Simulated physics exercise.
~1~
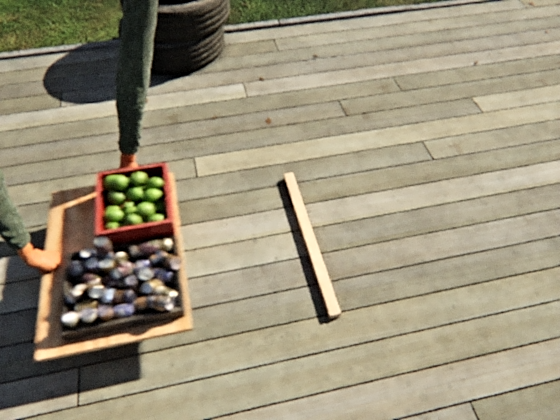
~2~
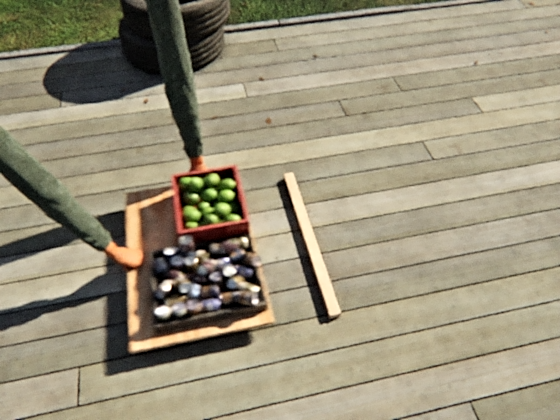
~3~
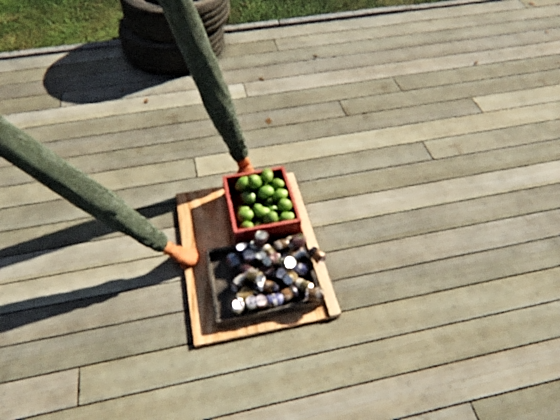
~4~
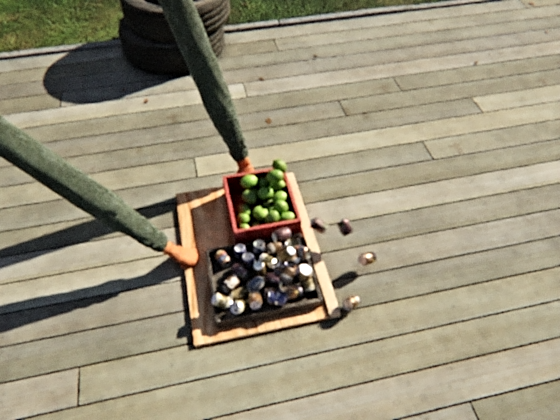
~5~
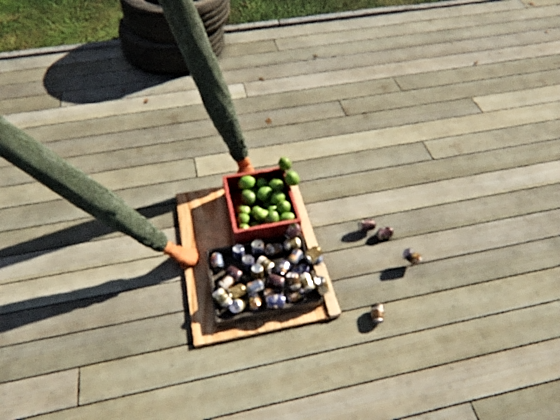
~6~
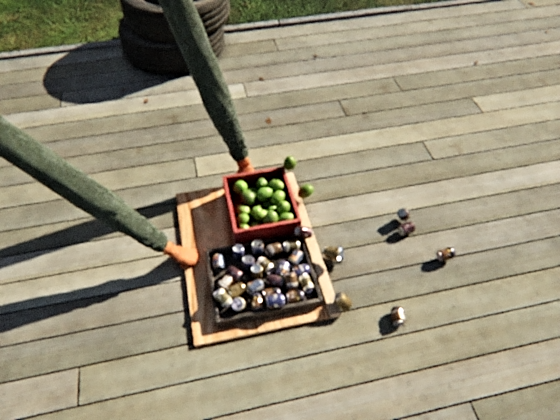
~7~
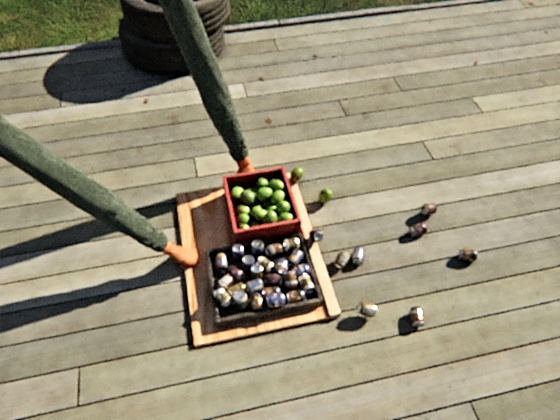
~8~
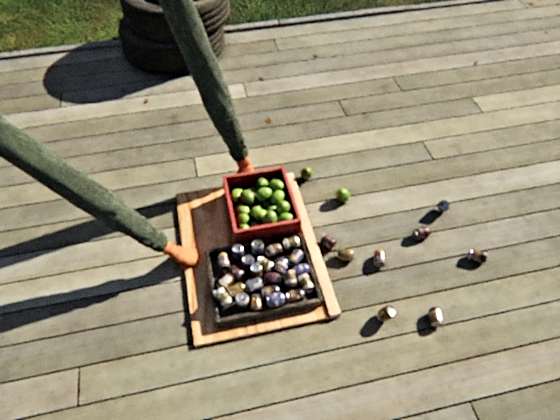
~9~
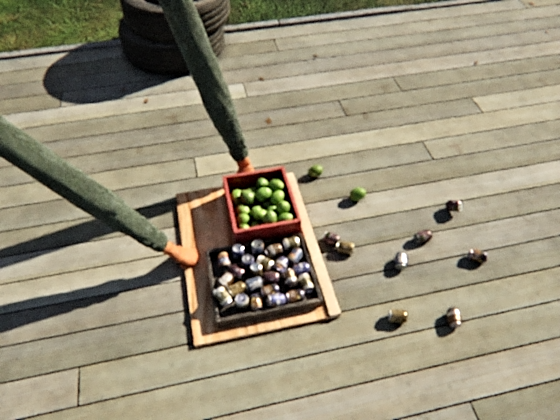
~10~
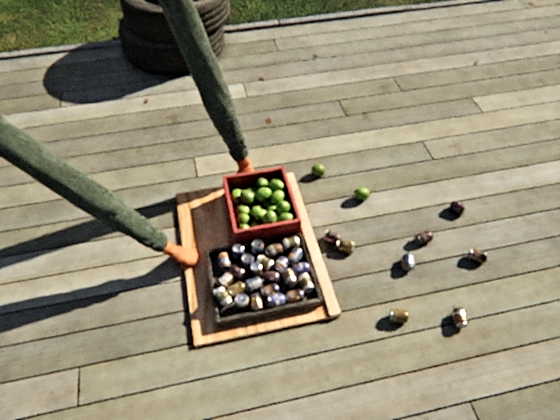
Two long dark green arms with orange hands slide a wooden-rimmed board rightward across a sunlit grey plank deck, seen from above, with stacked tyres and grass at the top. On the board, a red box of green limes sits above a black box crowded with small mixed-colour cans. The board stops abruptly at a pale wooden strip lying on the deck, and the goods surge to the right. Several cans spill out first and tumble away, then more cans and two limes follow. Finally they lie scattered right of the board, while most goods remain boxed.
